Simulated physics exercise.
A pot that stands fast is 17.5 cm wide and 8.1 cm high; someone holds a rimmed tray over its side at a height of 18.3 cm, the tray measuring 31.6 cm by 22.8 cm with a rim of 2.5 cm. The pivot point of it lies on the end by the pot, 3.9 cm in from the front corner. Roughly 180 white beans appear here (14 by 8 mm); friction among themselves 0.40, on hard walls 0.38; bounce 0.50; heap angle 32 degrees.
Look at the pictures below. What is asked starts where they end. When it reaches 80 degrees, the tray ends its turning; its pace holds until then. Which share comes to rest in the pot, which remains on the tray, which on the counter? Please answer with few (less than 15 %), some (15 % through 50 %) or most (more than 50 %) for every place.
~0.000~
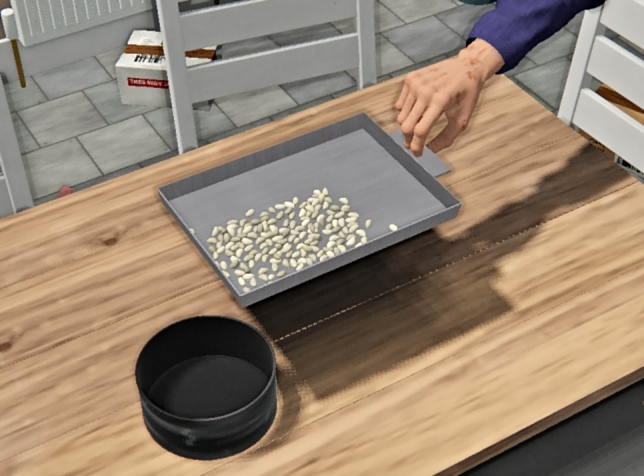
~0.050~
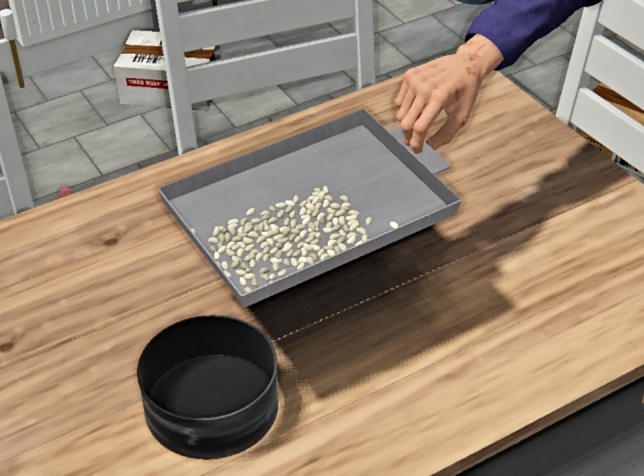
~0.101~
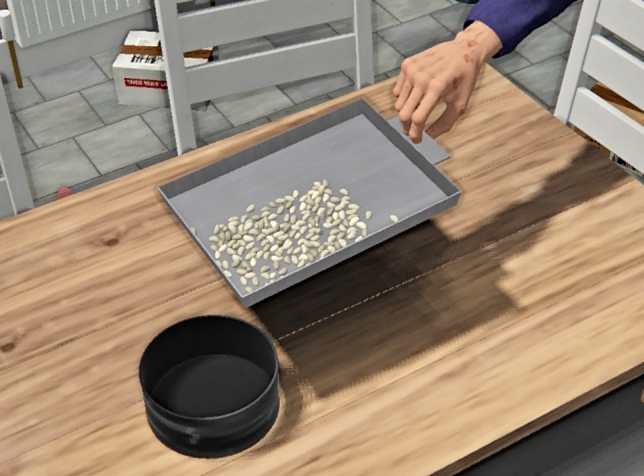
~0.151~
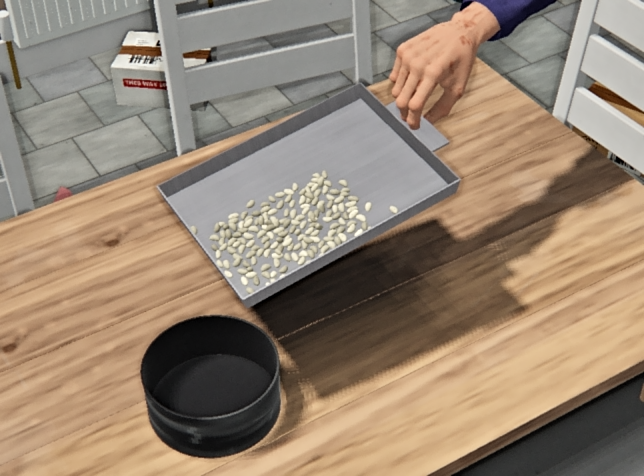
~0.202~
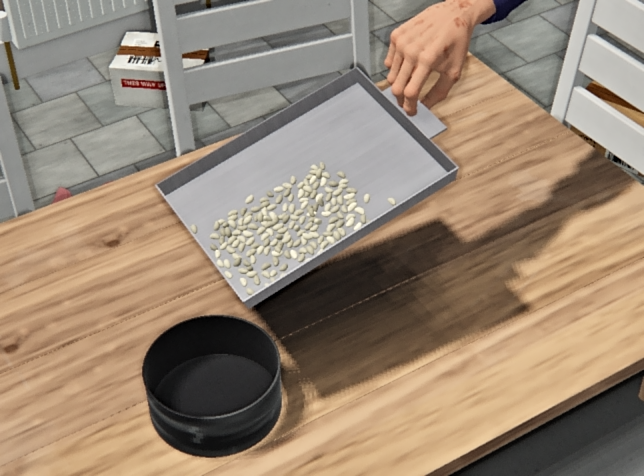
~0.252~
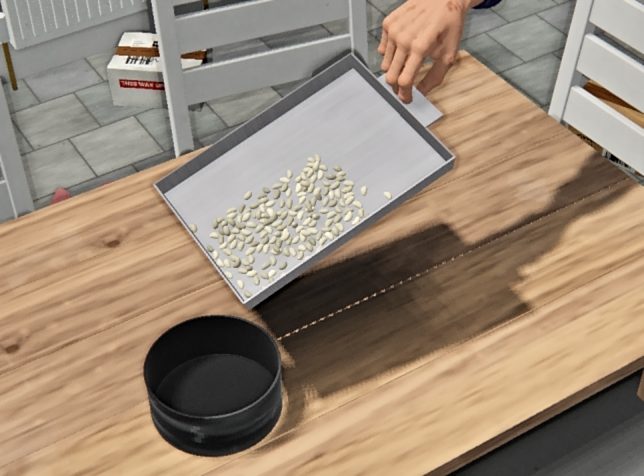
Pot: Most, tray: Some, counter: Few.
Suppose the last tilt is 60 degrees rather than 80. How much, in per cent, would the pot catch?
You'd end up with some 20 % in the pot.
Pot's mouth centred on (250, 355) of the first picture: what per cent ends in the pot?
About 65 per cent.
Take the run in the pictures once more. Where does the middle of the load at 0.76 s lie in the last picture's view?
Approx. (232, 266).
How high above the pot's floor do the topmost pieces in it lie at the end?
Top level: Approx. 2.0 cm.
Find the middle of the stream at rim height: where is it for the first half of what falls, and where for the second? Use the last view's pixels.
At roughly (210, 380) first, later on at (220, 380).
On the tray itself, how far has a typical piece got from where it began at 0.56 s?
I'd say close to 4 centimetres.
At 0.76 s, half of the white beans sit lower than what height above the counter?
Height: Around 22 cm.
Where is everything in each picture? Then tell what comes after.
Tray tilt 0 degrees, front corners at (242, 292) and (457, 202); middle of the pieces at (292, 239); pot at (206, 365), in the first frame.
Tray tilt 1 degrees, front corners at (243, 293) and (457, 199); middle of the pieces at (292, 238), in the second frame.
Tray tilt 4 degrees, front corners at (244, 294) and (457, 191), lowest corner left front; middle of the pieces at (293, 235), in the third frame.
Tray tilt 9 degrees, front corners at (244, 295) and (456, 179), lowest corner left front; middle of the pieces at (292, 230), in the fourth frame.
Tray tilt 14 degrees, front corners at (244, 297) and (454, 167), lowest corner left front; middle of the pieces at (292, 225), in the fifth frame.
Tray tilt 19 degrees, front corners at (245, 299) and (450, 157), lowest corner left front; middle of the pieces at (290, 222); pot at (212, 364). Its pace works out near 100 degrees a second, in the sixth frame.
Then, at 0.56 s, tilt 49 degrees; the tray holds 100 %, the pot 0 %.
Then, at 0.76 s, tilt 69 degrees; the tray holds 100 %, the pot 0 %.
Then, at 1.08 s, tilt 80 degrees; the tray holds 45 %, the pot 45 %.
In the end, at 2.5 s, pot 75 %, tray 25 %, counter 0 %.
